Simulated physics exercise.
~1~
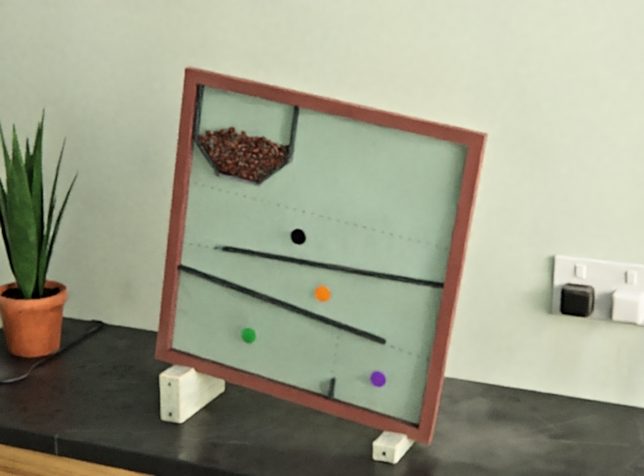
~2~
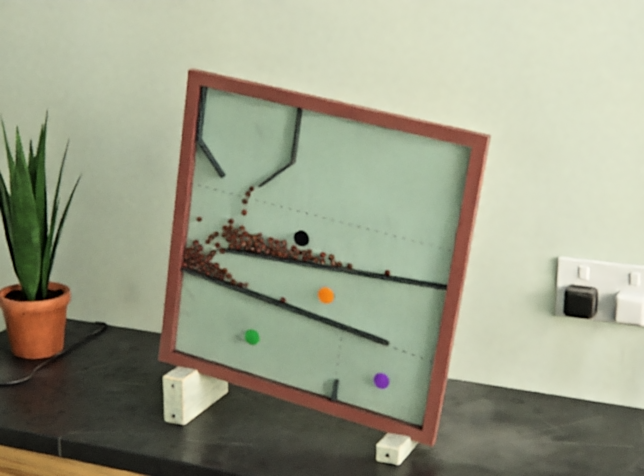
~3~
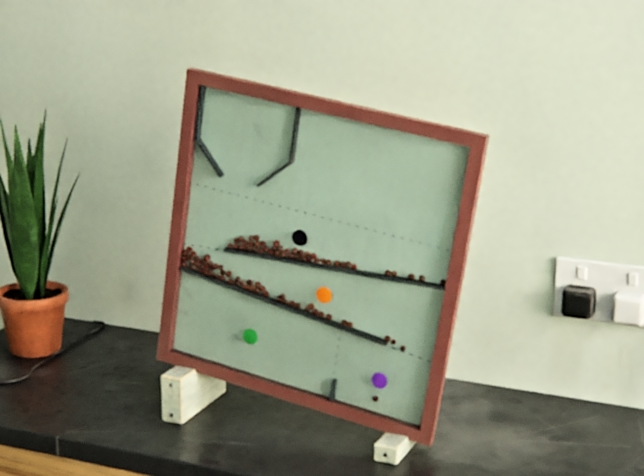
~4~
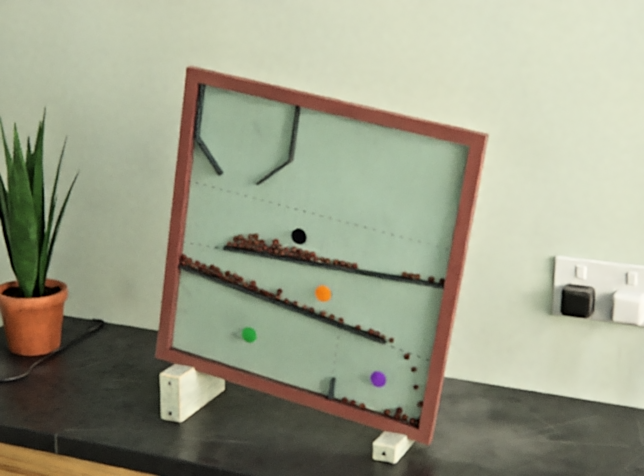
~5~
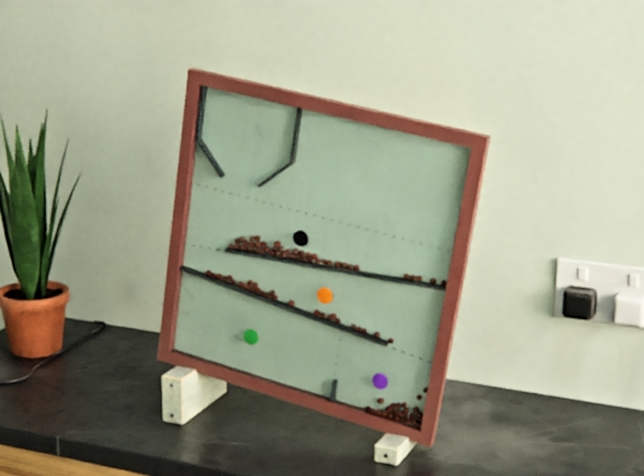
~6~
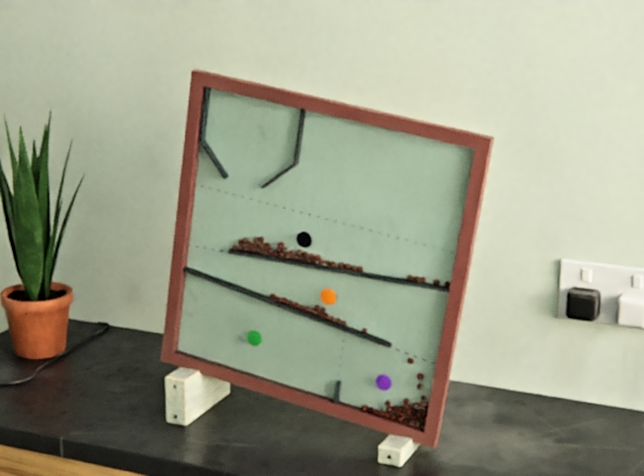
To begin with, dark wooden beads fill a hopper at the upper left of a thin upright case with a reddish frame, standing on a dark counter between a potted plant and a wall socket. The beads then drop out and pile onto two sloping ledges near the black dot. Some slide down the lower ledge, past the orange dot, and spill off its right end. They fall past the purple dot and gather in the bottom right corner. Finally, that heap has grown and beads are still dropping, while many stay on the upper ledge and none lie by the green dot.
